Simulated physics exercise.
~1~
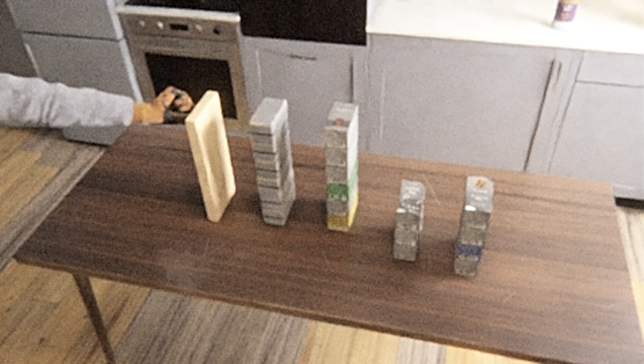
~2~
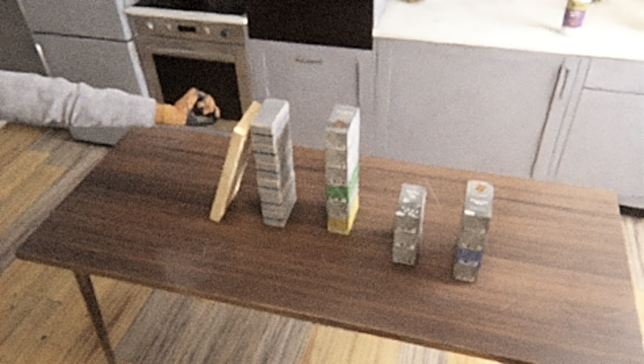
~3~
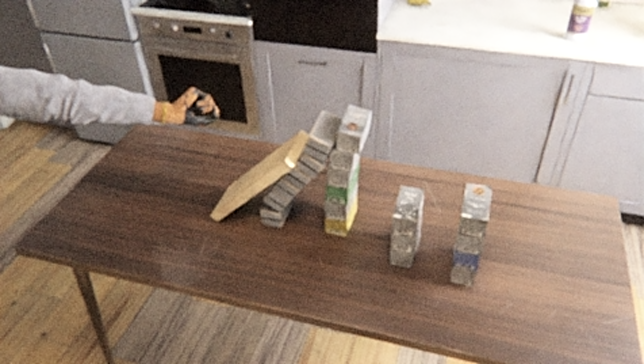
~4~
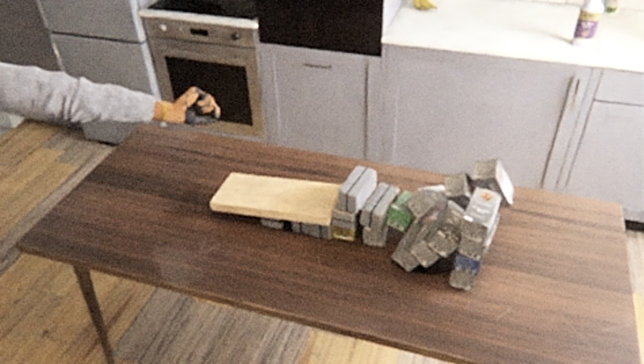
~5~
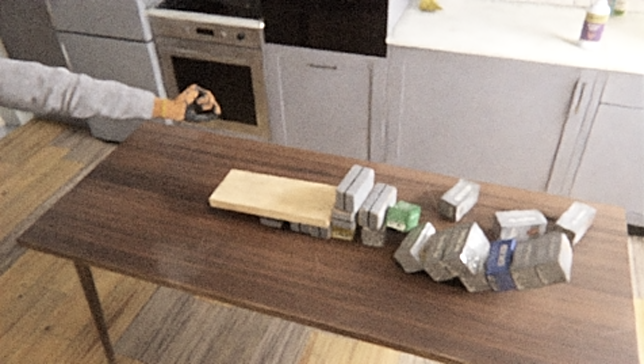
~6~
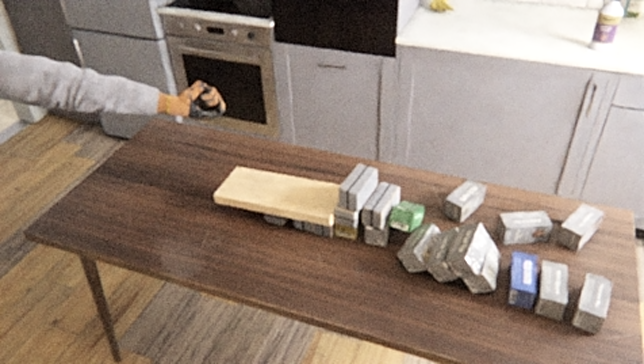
On a wooden table in a kitchen, a hand at the left let a pale upright board tip rightward into a row of stacked grey packets, and the stacks toppled one after another until the blue packet came down too, leaving everything strewn rightward.
